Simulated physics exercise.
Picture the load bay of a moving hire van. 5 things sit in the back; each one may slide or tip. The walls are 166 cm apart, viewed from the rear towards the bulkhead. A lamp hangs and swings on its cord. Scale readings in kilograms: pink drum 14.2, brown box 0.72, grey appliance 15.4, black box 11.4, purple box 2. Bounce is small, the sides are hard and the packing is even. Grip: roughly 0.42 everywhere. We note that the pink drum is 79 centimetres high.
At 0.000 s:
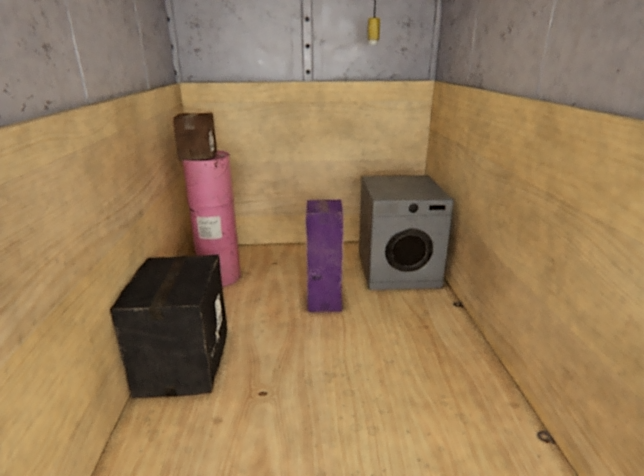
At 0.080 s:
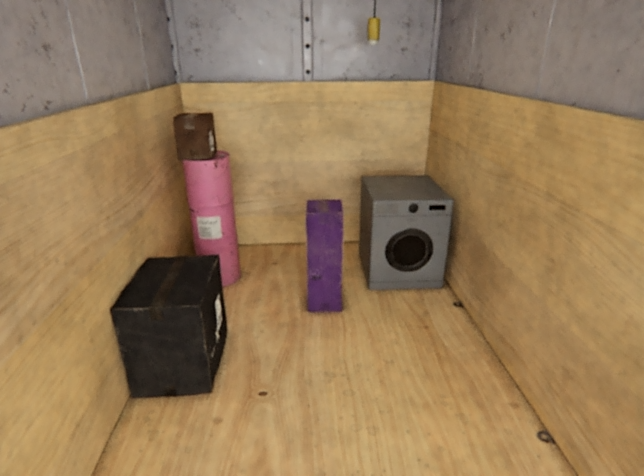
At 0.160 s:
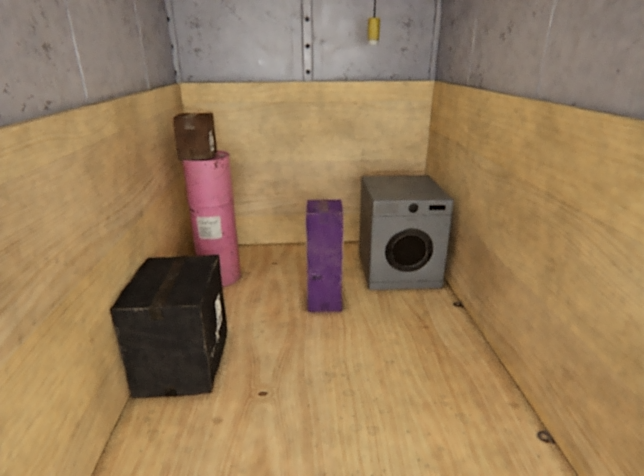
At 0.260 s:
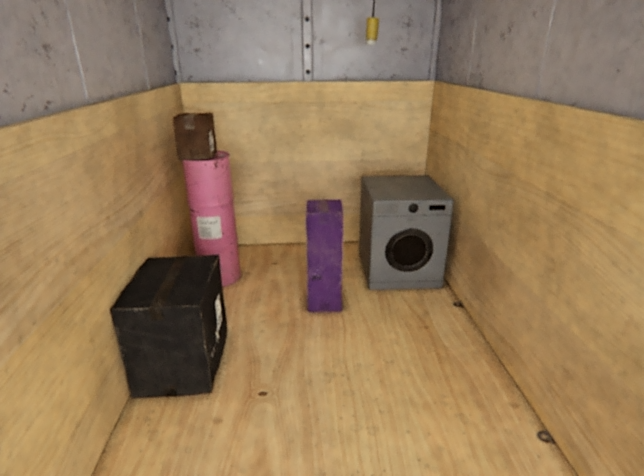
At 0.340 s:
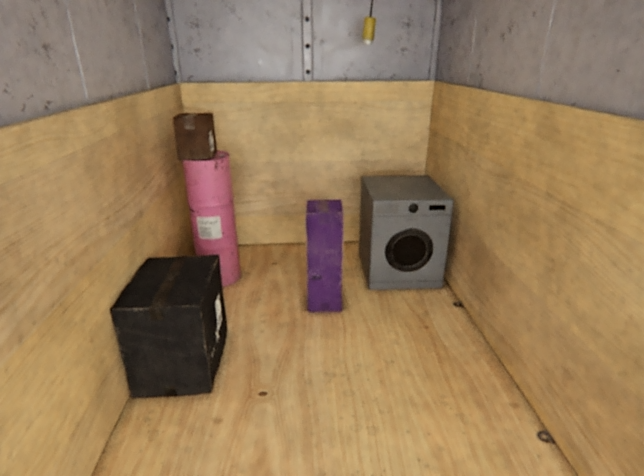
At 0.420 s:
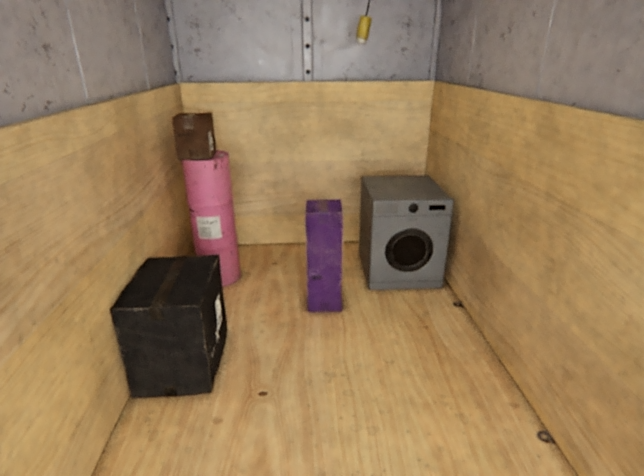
The clip shows a wood-lined cargo bay holding a brown box on a pink drum, a black box, a purple box and a grey appliance, all staying still while a hanging yellow lamp swings slightly to the left.
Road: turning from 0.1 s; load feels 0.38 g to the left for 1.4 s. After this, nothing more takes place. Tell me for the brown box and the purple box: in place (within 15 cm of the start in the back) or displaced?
Result: The brown box remains in position; the purple box goes out of position.
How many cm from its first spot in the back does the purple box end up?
I'd put it at about 60 centimetres.
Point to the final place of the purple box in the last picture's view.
Near (224, 289).
Around 1.12 s, push 0.38 g left; purple box at 68° to upright near (263, 272); brown box shifted 9 cm near (179, 134); pink drum at 6° to upright.
Around 1.72 s, steady run; purple box on its side near (224, 289); brown box shifted 2 cm near (200, 134).
Finally (3.5 s), on their side or leaning hard in the back, purple box; the other 4 still in place (within 15 cm). In the last view, brown box near (199, 136), purple box near (224, 289).
